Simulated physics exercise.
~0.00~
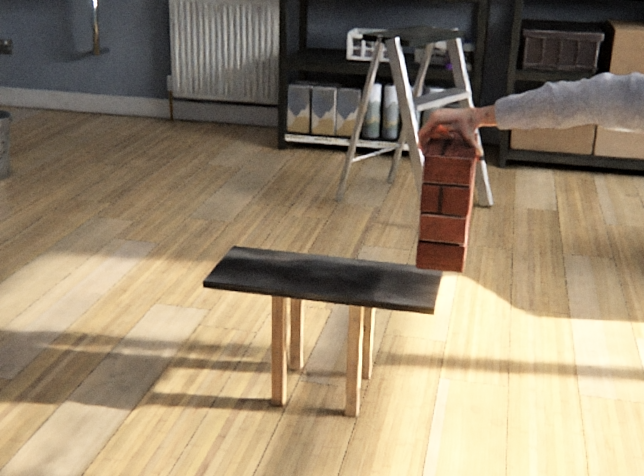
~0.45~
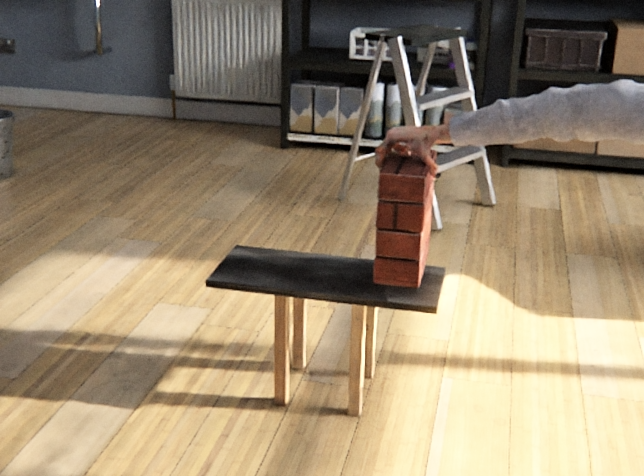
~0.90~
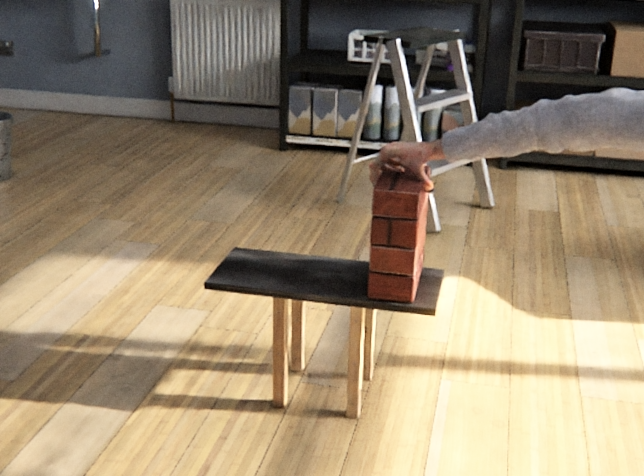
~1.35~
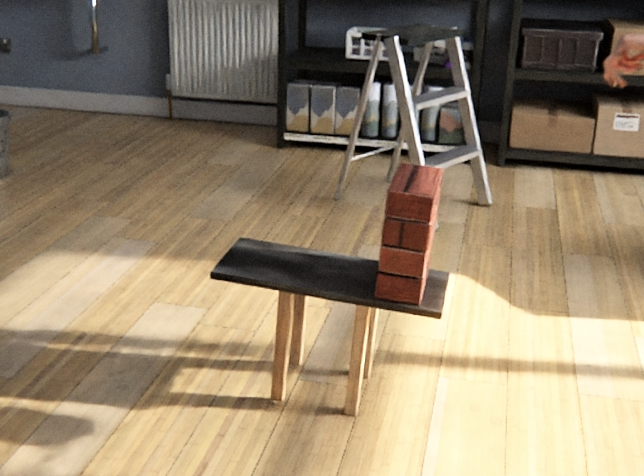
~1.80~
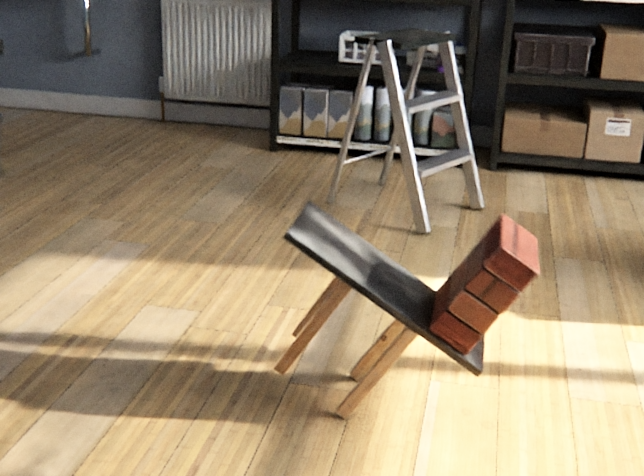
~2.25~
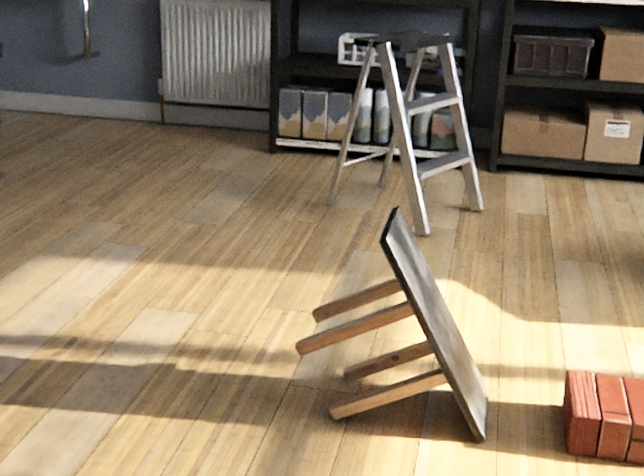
In a sunlit room, a hand sets bricks on a black-topped stand, which tips over rightward.
